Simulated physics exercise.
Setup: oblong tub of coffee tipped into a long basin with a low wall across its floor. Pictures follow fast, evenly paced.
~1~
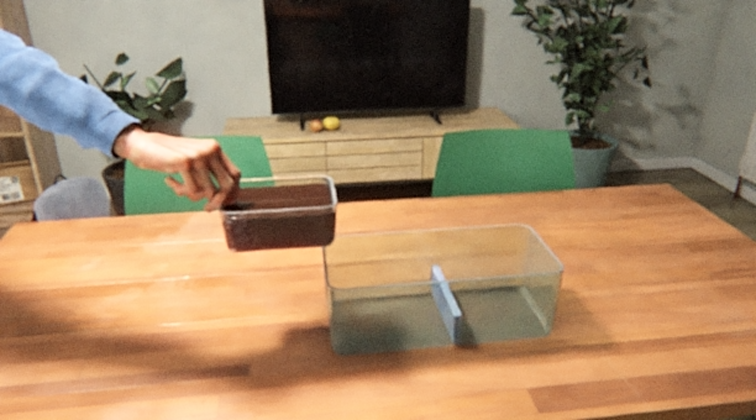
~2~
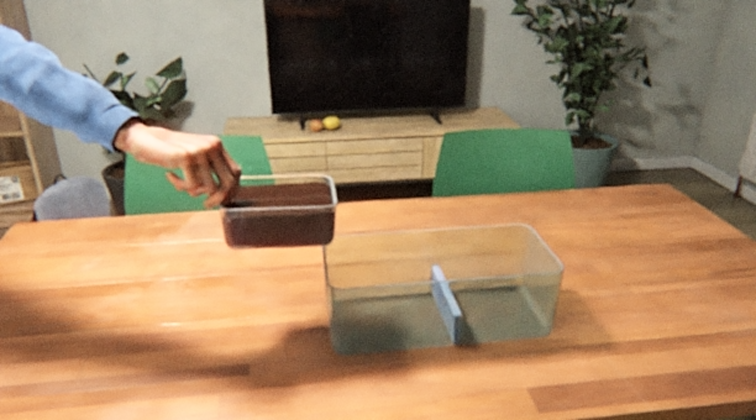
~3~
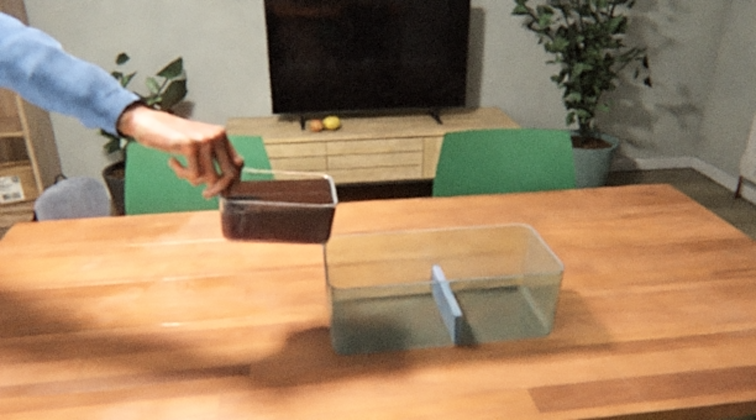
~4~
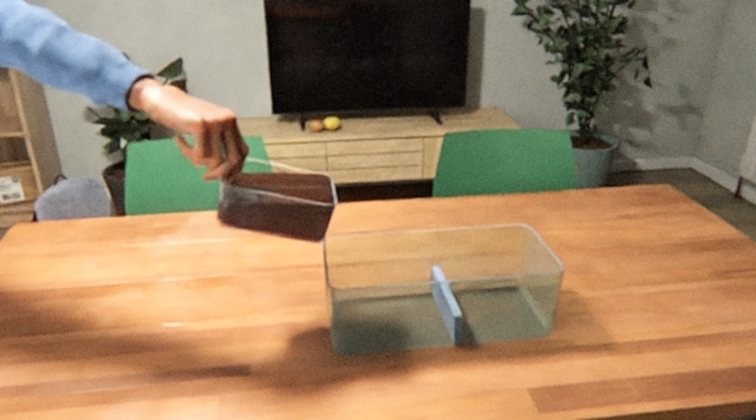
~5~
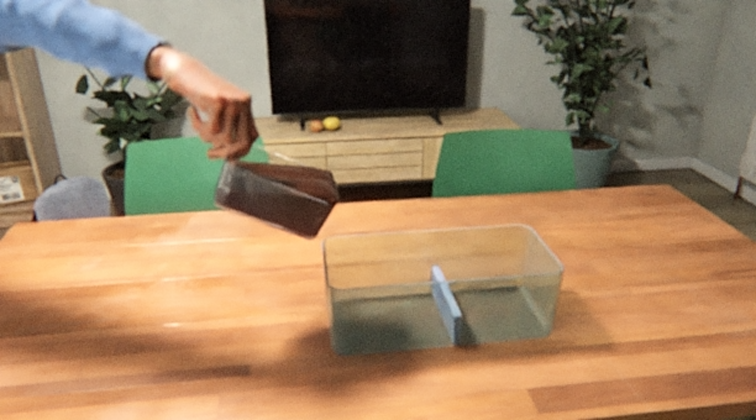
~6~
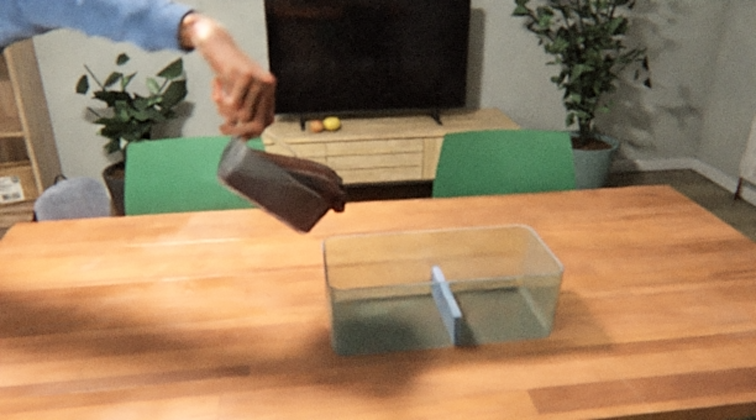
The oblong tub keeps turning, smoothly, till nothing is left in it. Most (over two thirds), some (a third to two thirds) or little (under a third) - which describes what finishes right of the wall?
Little.
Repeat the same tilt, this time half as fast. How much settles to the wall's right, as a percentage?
Roughly 5 in a hundred.
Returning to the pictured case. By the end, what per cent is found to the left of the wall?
Share approx. 80 %.
A moment on, the oblong tub is tipped right over and 15 per cent is still to pour, 22 is left of the wall and 0 right of it.
Next, the oblong tub is tipped right over and 0 per cent is still to pour, 80 is left of the wall and 4 right of it.
Then the oblong tub is tipped right over and 0 per cent is still to pour, 74 is left of the wall and 6 right of it.
Later the oblong tub is tipped right over and 0 per cent is still to pour, 82 is left of the wall and 8 right of it.
In the end 82 per cent lies left of the wall, 8 right of it and 10 outside.
